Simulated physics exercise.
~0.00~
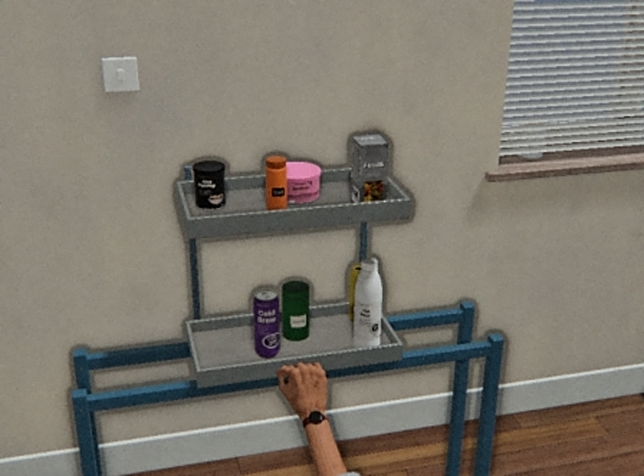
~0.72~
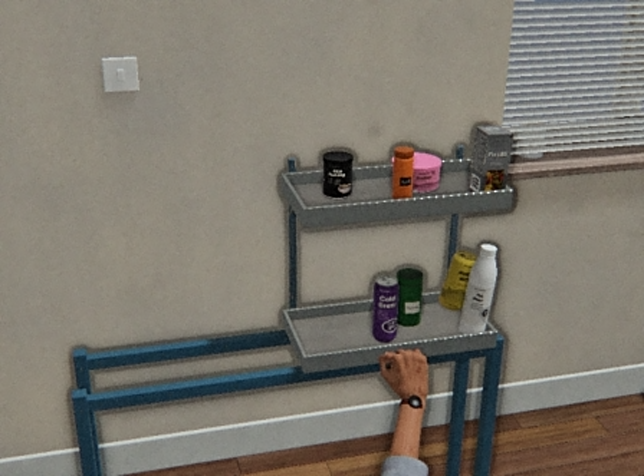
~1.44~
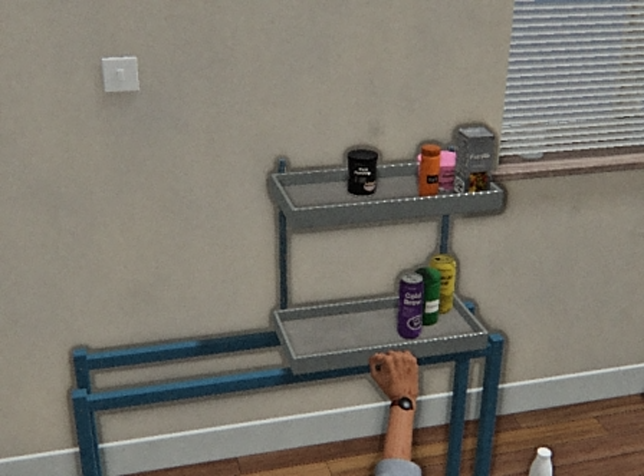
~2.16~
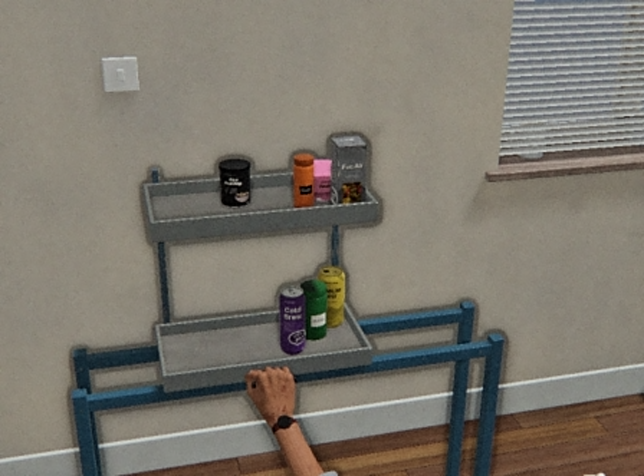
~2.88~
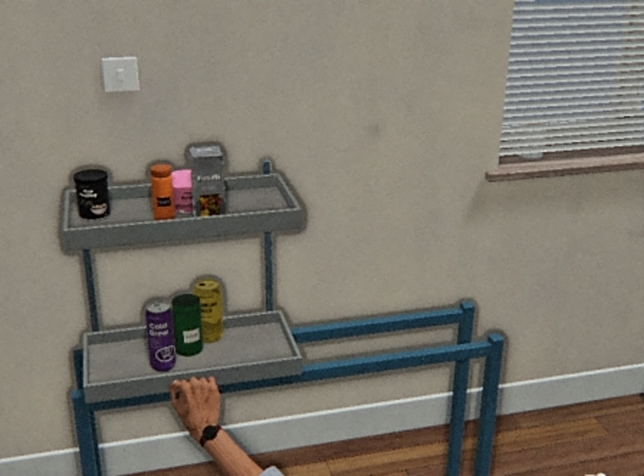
The clip shows a hand pushing a two-level tray of bottles, cans and cartons right along blue rails, where the white bottle falls off, then moving it back left, ending at the left side with the other items still standing, some shifted.
